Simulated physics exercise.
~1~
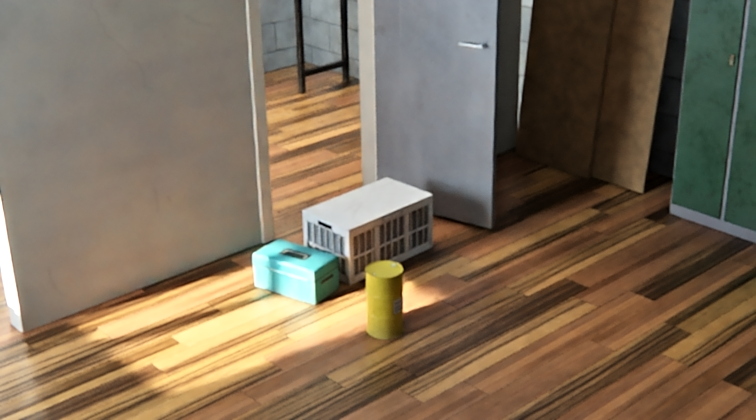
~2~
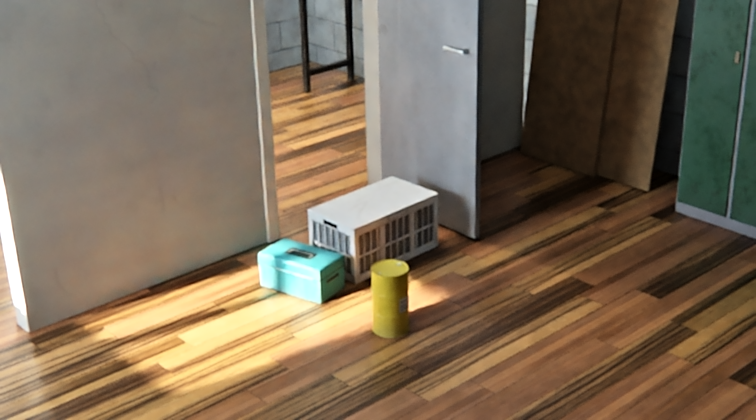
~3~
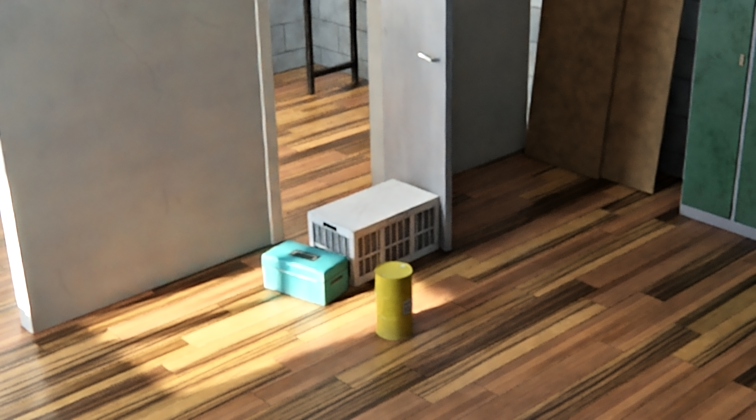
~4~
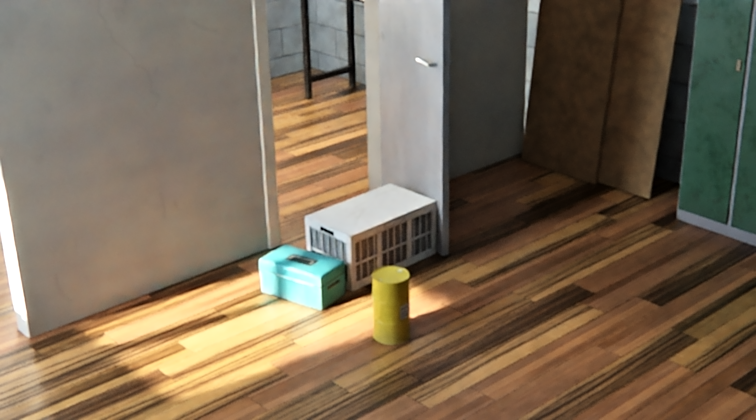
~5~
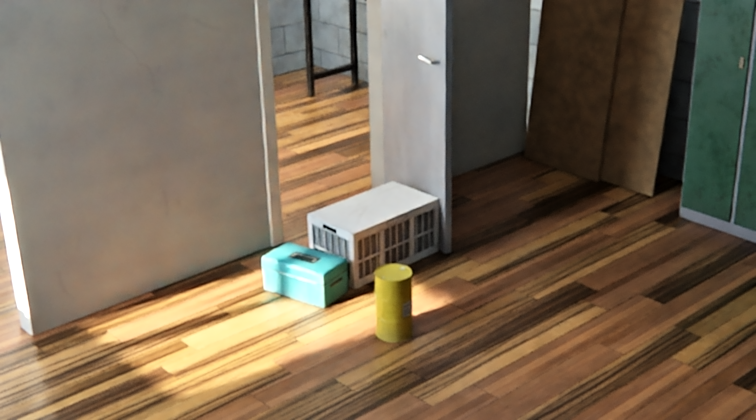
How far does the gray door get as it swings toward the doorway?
It gets only partway before jamming at the white slatted crate, and it stays well open without reaching the doorway.
In this clip, a gray door swings partway toward closing behind a white slatted crate, a turquoise toolbox and a yellow canister on a wooden floor. It stops beside the crate and remains well open, while the items stay in place and the view sways slightly.
